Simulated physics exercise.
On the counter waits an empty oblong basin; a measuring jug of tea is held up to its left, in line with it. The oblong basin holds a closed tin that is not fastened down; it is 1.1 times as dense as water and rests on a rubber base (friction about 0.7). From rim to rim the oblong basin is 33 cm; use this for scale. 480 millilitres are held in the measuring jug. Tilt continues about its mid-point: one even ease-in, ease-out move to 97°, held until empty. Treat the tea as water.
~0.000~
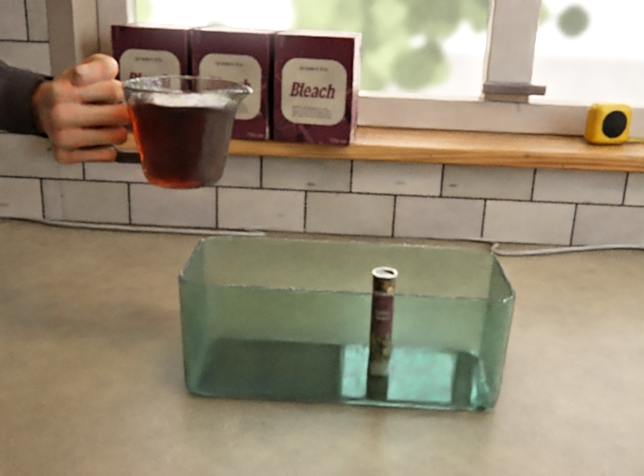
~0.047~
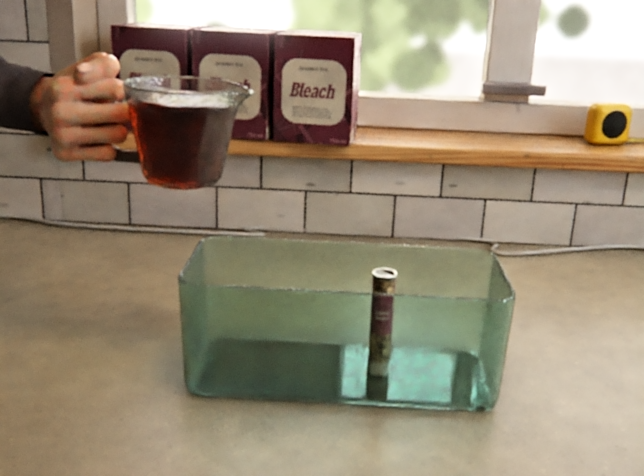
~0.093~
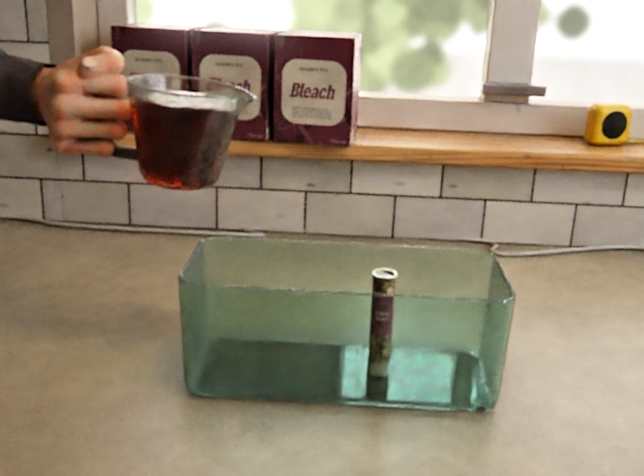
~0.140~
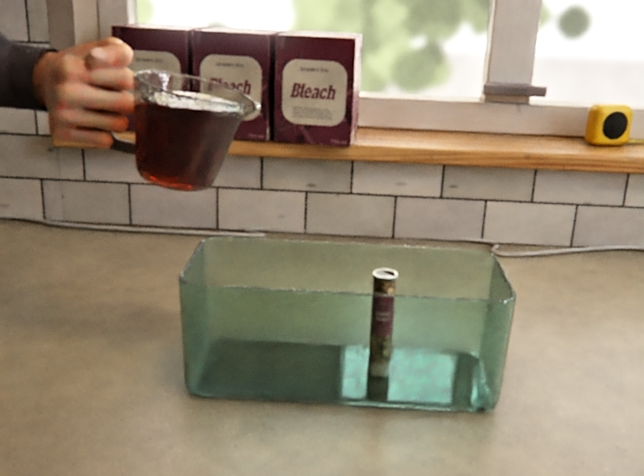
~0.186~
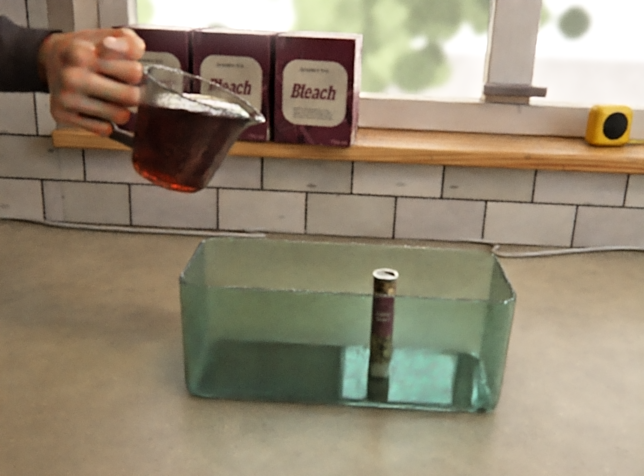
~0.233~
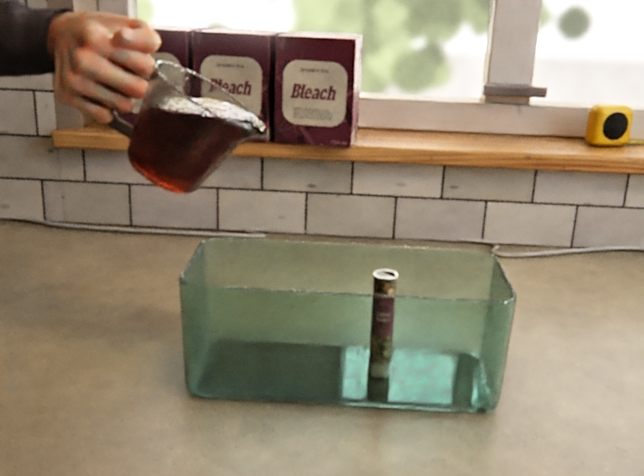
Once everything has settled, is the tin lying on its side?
It's still up.
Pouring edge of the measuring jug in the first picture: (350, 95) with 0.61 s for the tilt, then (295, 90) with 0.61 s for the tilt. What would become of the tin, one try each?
First it tips over; then it tips over.
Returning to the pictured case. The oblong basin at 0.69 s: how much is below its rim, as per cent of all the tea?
That comes to about 82 percent.
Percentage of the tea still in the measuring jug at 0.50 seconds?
About 44 per cent.
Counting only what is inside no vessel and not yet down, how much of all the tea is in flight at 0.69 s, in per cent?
Near 10 per cent, I'd say.
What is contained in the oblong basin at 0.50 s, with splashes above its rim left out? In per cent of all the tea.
I'd estimate some 26 percent of the liquid.
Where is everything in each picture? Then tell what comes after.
In the first picture, it leans 0°; its right rim is at (253, 90); the tea meets the walls at (134, 97) and (236, 102); the oblong basin's rim runs from (191, 259) to (504, 275); the tin's top is at (385, 278).
In the second picture, it leans 1°; its right rim is at (254, 92); the tea meets the walls at (134, 96) and (237, 103).
In the third picture, it leans 6°; its right rim is at (257, 98); the tea meets the walls at (137, 95) and (239, 105).
In the fourth picture, it leans 12°; its right rim is at (261, 107); the tea meets the walls at (141, 95) and (243, 107).
In the fifth picture, it leans 21°; its right rim is at (265, 120); the tea meets the walls at (145, 100) and (253, 113).
In the sixth picture, it leans 31°; its right rim is at (266, 135); the tea meets the walls at (145, 107) and (259, 121); 1 per cent is over the edge.
By 0.50 s the tilt is 89° and 44 per cent is still to pour; the tin stands where it began.
By 0.69 s the tilt is 97° and 8 per cent is still to pour; the tin stands where it began.
By 0.89 s the tilt is 97° and 1 per cent is still to pour; the tin stands where it began.
By 1.11 s the tilt is 97° and 0 per cent is still to pour; the tin stands where it began.
At rest the tin stands where it began.
